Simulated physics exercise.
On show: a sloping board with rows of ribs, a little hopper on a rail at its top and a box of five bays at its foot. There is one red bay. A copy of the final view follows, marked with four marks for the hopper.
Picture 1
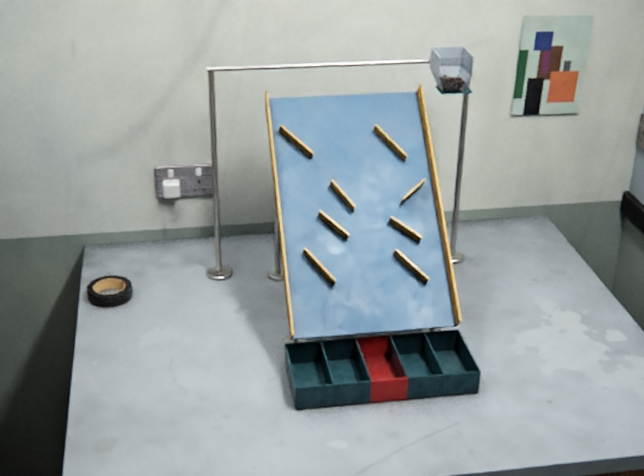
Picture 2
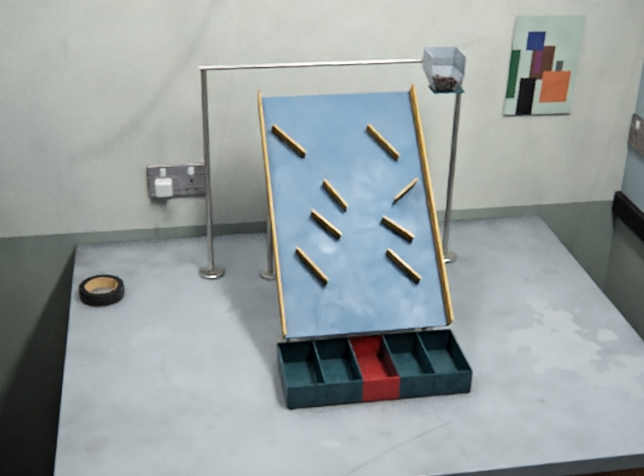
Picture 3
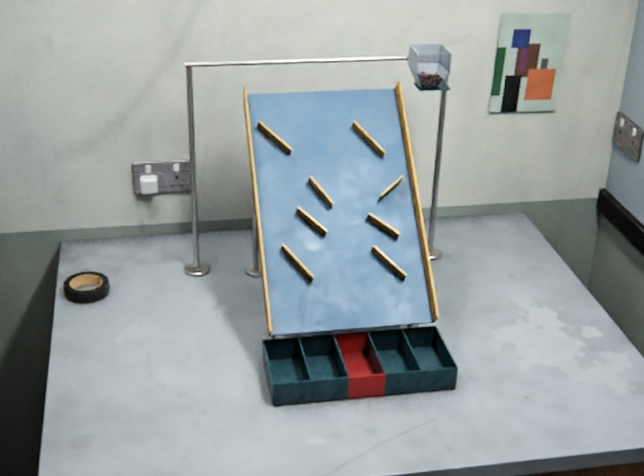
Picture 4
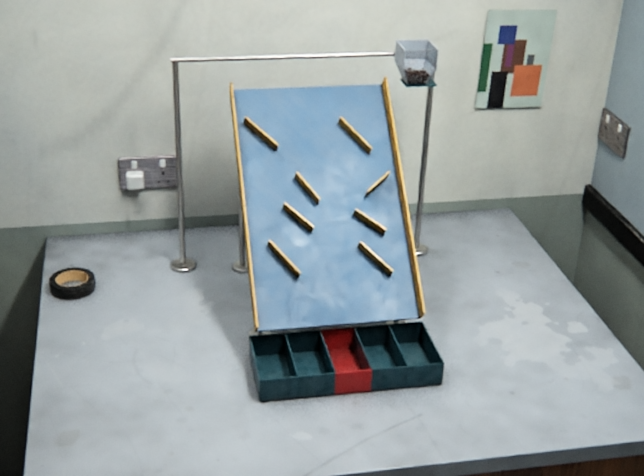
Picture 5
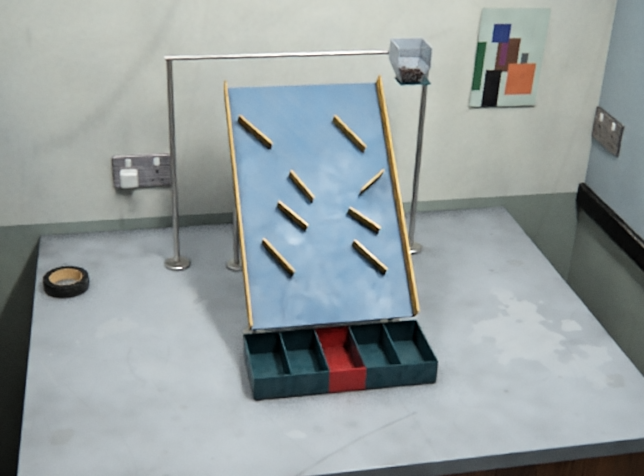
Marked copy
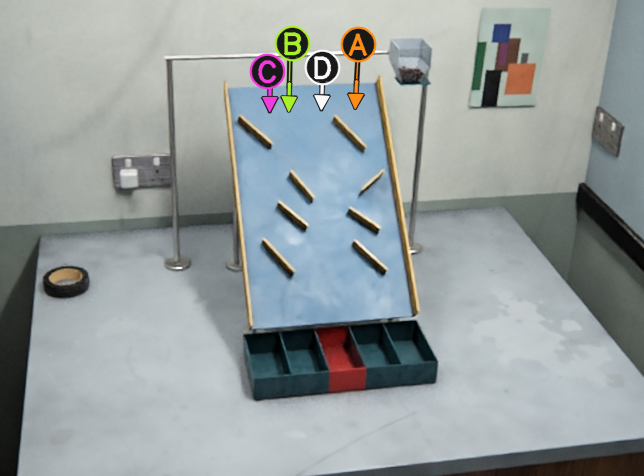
The view drifted slowly to the right, sliding the sloping blue board, its small clear hopper and the box with one red bay leftward, while nothing on the grey table itself moved.
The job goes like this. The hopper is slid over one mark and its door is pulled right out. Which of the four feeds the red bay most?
Best: D.
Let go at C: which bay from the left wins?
It is the fourth one.
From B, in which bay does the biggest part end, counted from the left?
The fourth from the left.
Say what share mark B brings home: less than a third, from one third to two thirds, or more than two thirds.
Less than a third.
On the marked copy, mark A meets the board at (355, 103); mark B meets the board at (288, 106); mark C meets the board at (269, 106); mark D meets the board at (321, 104).
With A, about a tenth in the red bay, the larger part in other bays.
With B, about a tenth in the red bay, the larger part in other bays, about a tenth outside the box.
With C, about a tenth in the red bay, the larger part in other bays, about a tenth outside the box.
With D, roughly a third in the red bay, roughly half in other bays, about a tenth outside the box.
